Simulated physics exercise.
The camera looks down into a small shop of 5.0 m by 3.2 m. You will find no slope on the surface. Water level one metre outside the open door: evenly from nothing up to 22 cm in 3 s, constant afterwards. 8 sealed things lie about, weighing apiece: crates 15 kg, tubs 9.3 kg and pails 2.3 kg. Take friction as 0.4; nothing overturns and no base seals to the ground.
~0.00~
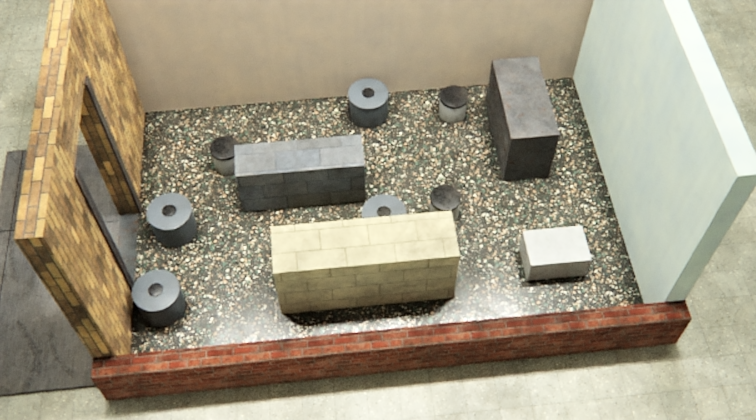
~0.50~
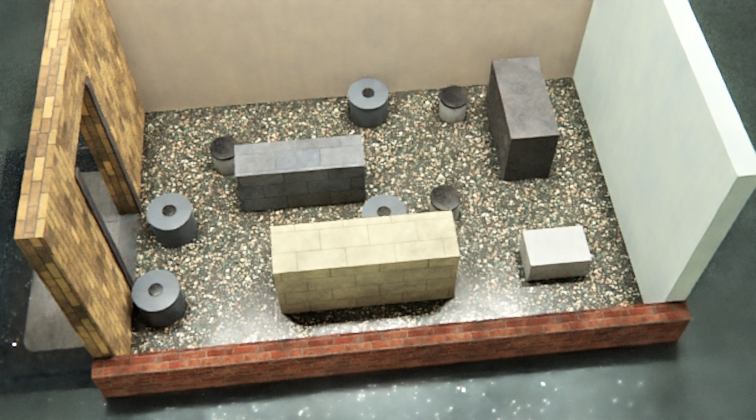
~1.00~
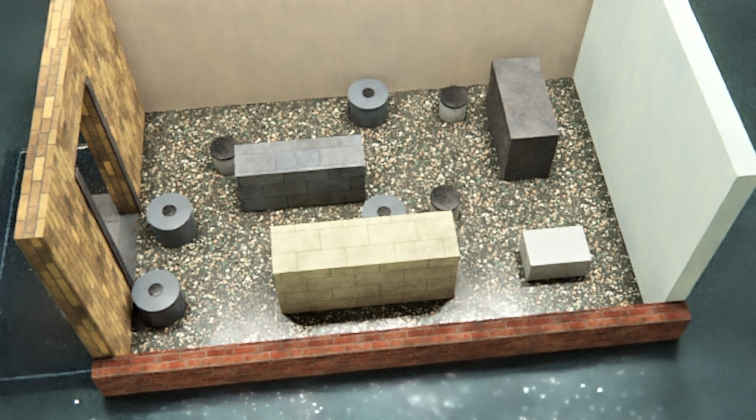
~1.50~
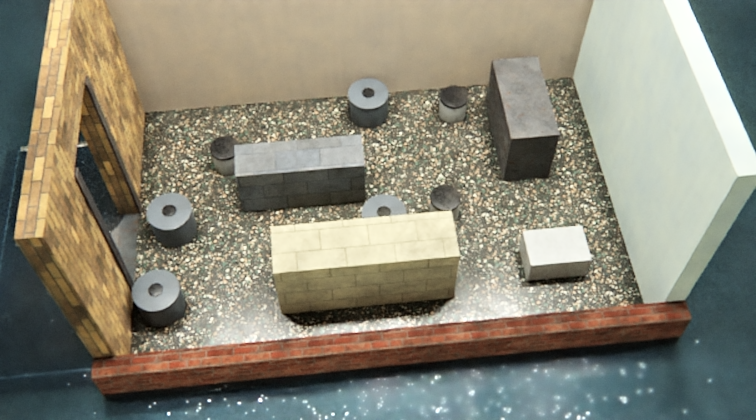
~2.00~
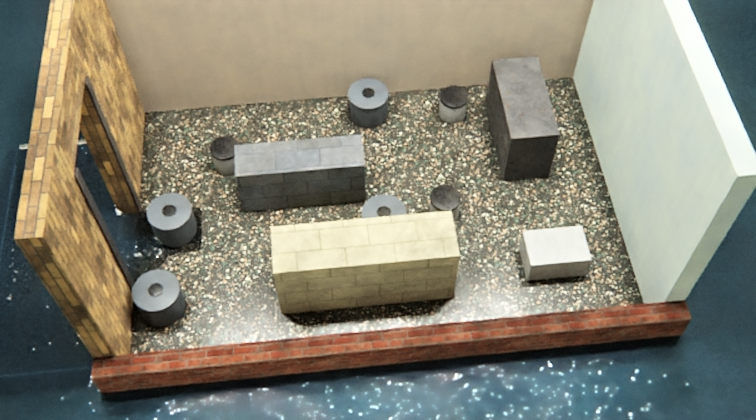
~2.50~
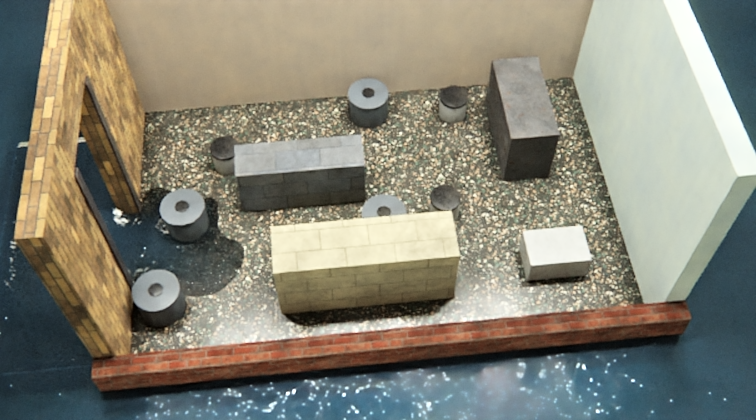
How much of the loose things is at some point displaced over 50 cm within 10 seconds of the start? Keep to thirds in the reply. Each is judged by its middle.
My answer: Two thirds or more.
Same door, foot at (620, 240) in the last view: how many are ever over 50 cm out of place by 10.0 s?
In that case the number is 7.
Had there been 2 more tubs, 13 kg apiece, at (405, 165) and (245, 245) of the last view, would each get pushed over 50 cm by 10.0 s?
The first: Falls below it. The second: Exceeds it.
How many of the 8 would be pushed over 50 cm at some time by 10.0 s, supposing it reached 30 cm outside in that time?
In that case the number is 8.
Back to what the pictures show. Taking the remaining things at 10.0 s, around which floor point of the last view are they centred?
I'd put it close to (406, 182) in the last view.
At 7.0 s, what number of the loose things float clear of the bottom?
At that point I count 2.
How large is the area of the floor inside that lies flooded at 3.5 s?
Some 4.0 m2 of it.
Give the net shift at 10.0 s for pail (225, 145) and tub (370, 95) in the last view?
Respectively 80 and 100 cm.
After 3.5 s 1 of 8 are over 50 cm from their spots; 0 afloat.
After 4.5 s 2 of 8 are over 50 cm from their spots; 1 afloat.
After 7.0 s 4 of 8 are over 50 cm from their spots; 2 afloat.
After 10.0 s 6 of 8 are over 50 cm from their spots, and 7 have been at some point; 8 afloat.
